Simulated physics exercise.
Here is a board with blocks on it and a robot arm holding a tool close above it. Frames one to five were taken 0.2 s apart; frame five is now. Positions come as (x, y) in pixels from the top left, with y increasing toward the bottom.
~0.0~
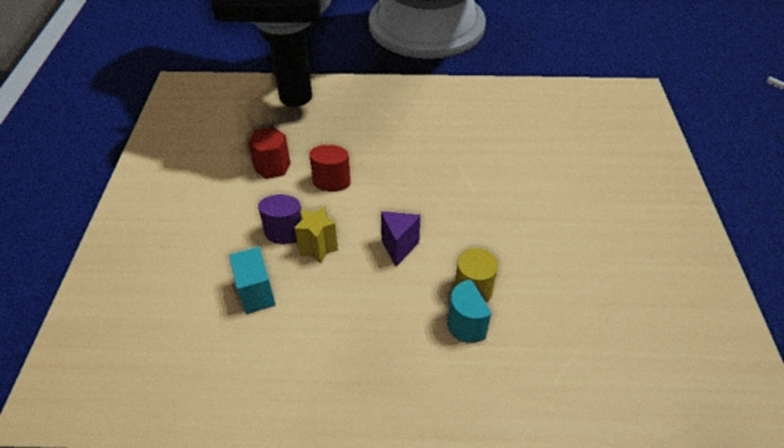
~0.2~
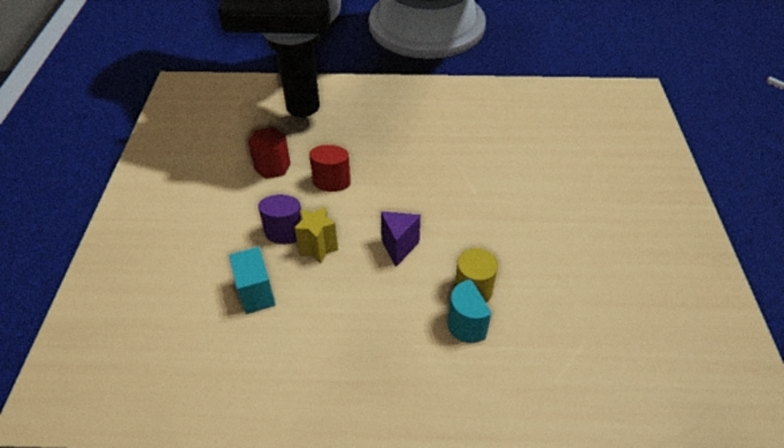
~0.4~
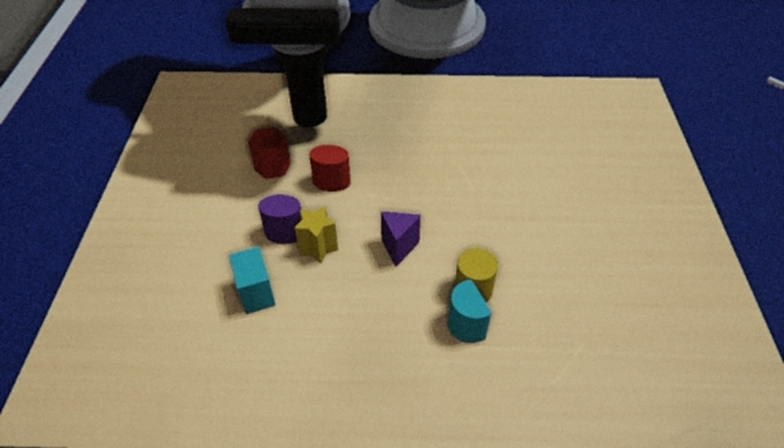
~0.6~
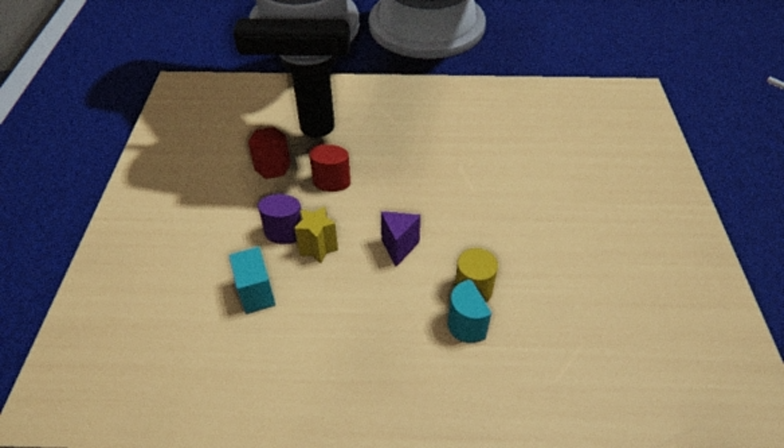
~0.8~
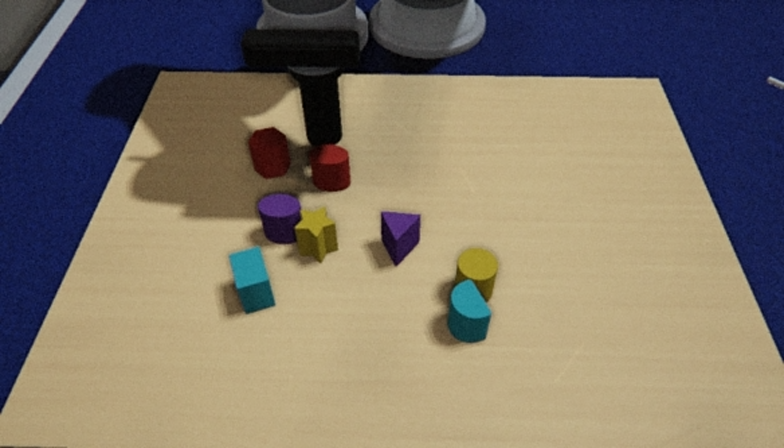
A black tool on a robot arm hovers near the far edge of a pale wooden board on a blue surface, seen from above at an angle. Two red blocks sit nearest it, with purple, yellow and turquoise blocks closer to the viewer, including a yellow star left of a purple three-sided block. The tool moves slowly forward and slightly right to just behind the right-hand red block, while the blocks and camera stay still.
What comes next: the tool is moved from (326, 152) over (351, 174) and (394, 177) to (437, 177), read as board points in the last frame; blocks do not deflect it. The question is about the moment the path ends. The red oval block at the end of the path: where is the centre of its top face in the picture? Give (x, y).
Top centre: (336, 168).
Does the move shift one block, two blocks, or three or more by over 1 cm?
My count: 1.
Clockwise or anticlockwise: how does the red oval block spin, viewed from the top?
Turns clockwise.
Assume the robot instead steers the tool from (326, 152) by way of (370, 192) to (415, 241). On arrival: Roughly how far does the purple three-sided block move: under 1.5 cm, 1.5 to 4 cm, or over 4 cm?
The answer will be the middling band, 1.5 to 4 cm.
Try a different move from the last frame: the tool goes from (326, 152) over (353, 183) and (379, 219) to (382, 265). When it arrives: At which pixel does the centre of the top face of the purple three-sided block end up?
I'd say the purple three-sided block ends with its top centre at (413, 250).
What follows on the original path. One third of the way, tool (350, 159); red oval block (336, 168), turned 40° clockwise.
Two thirds of the way, tool (394, 162); red oval block (336, 168), turned 40° clockwise.
At the end, tool (438, 162); red six-sided block not moved; red oval block (336, 168), turned 40° clockwise.
